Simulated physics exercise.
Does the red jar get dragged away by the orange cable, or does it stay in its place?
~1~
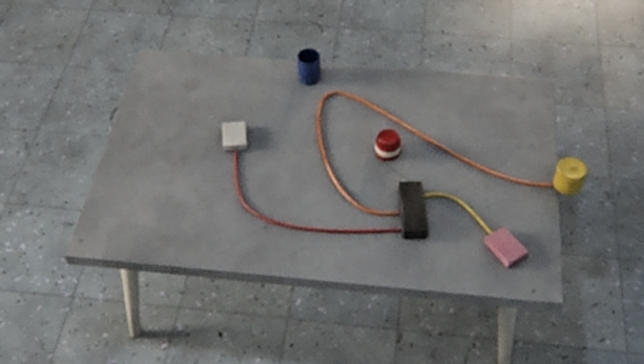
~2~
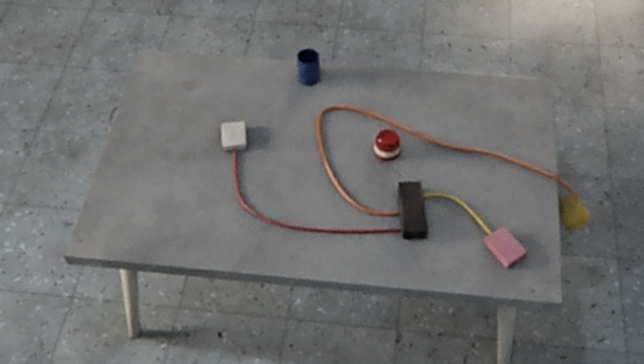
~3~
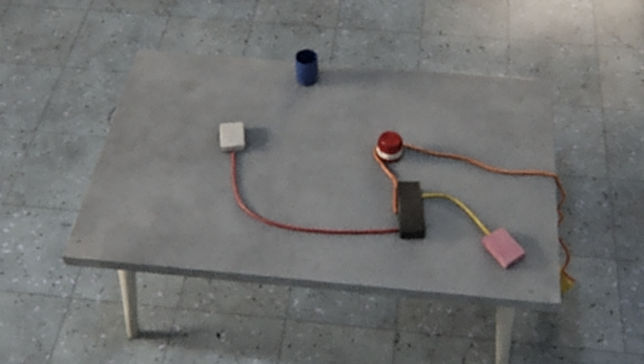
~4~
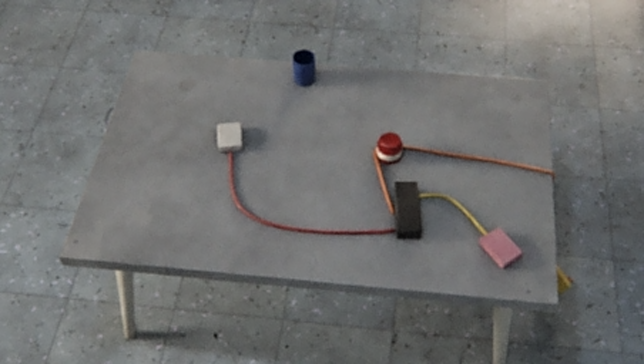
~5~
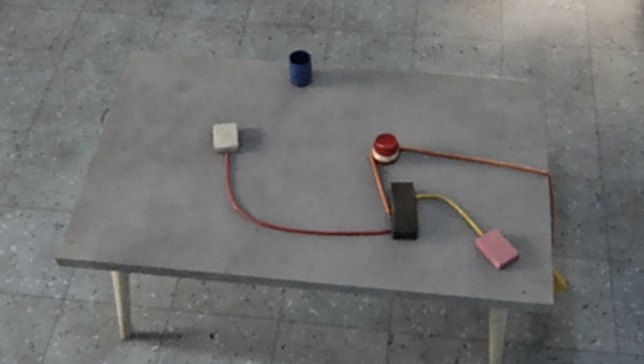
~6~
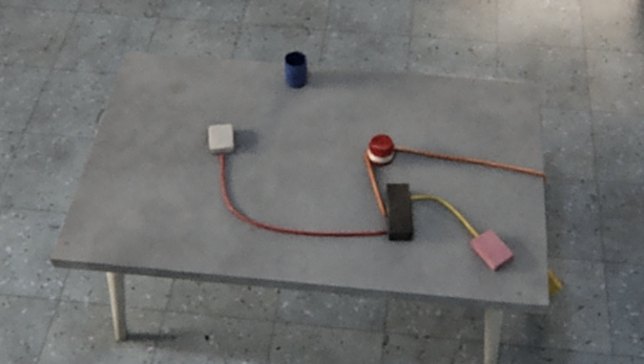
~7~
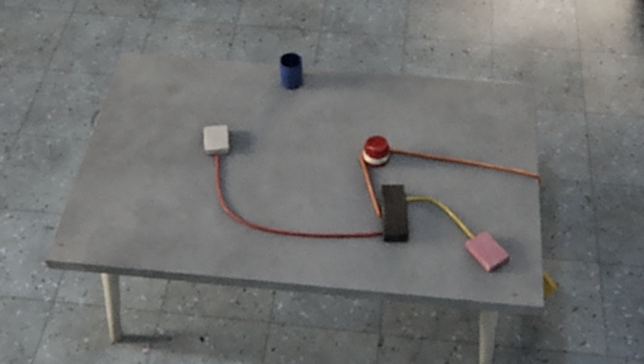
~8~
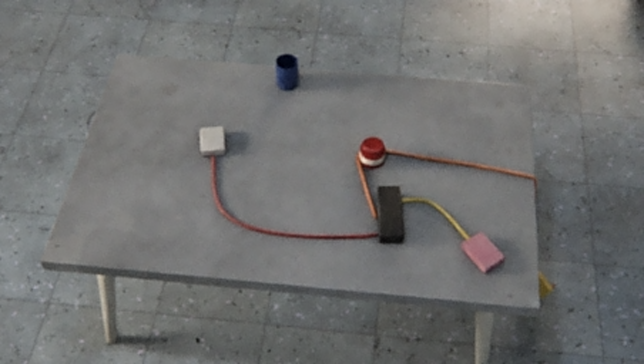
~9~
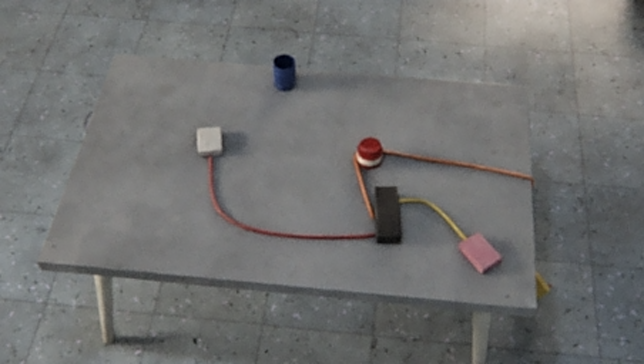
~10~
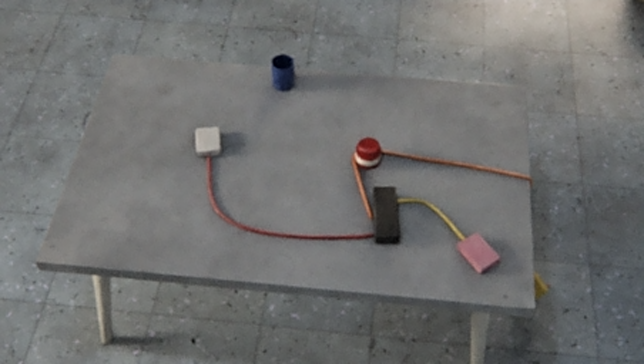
The red jar stays in its place on the table, with the orange cable pulled against it.
